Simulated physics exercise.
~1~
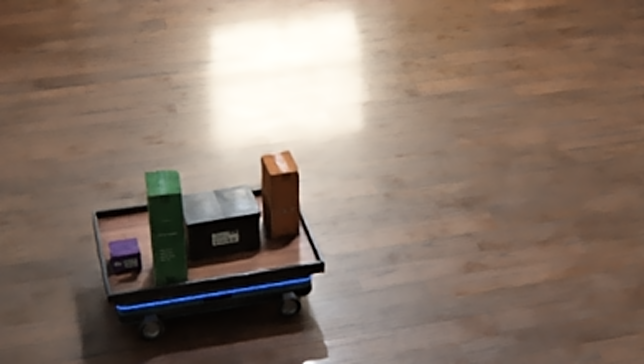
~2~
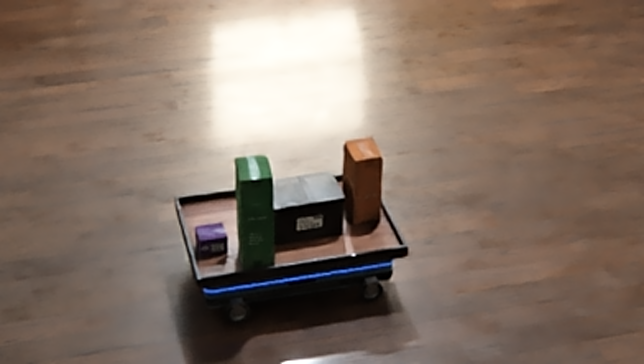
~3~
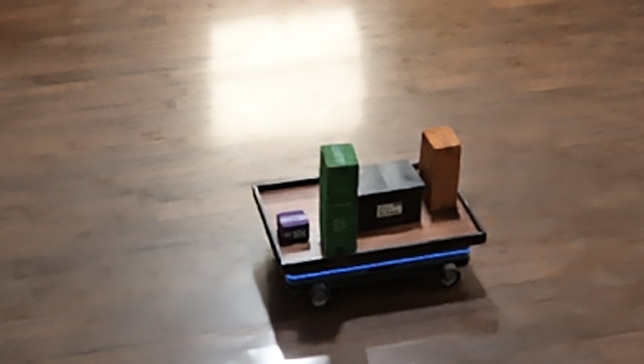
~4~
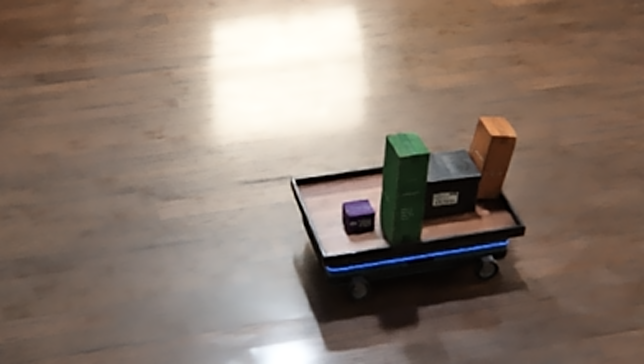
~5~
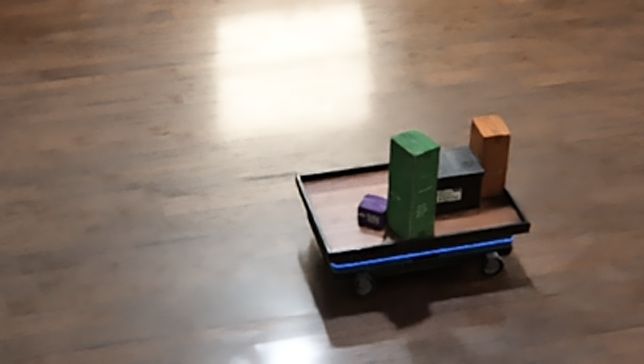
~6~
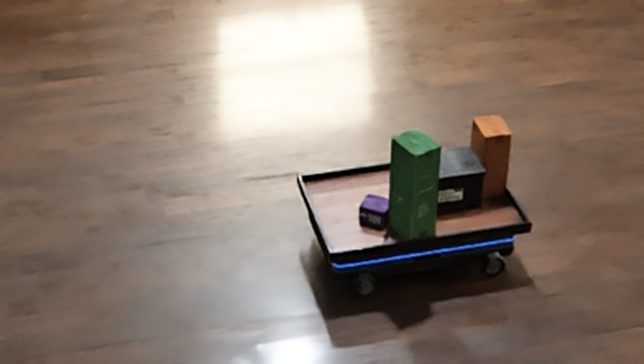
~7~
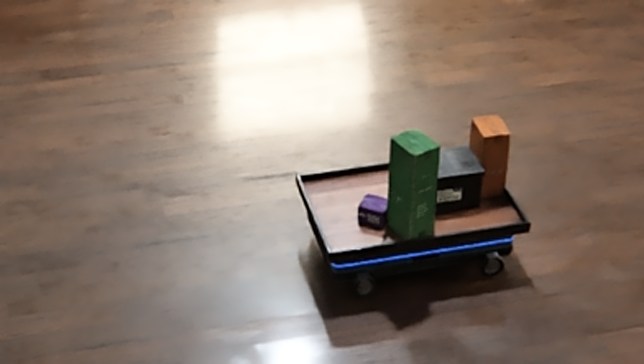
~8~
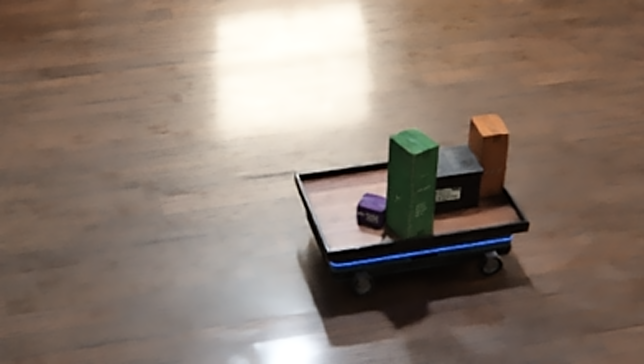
At the start, a low robot cart with a raised lip and a blue light strip stands at the lower left of a wooden floor, carrying a purple parcel, a tall green box, a black tote and an upright orange box. The cart rolls to the right and slightly up the view, its load riding along. As it brakes, the orange box tips a little, while the purple parcel, green box and tote slide forward across the deck. The orange box then settles upright again. The cart ends at rest on the right, with nothing toppled and the green box close beside the tote.
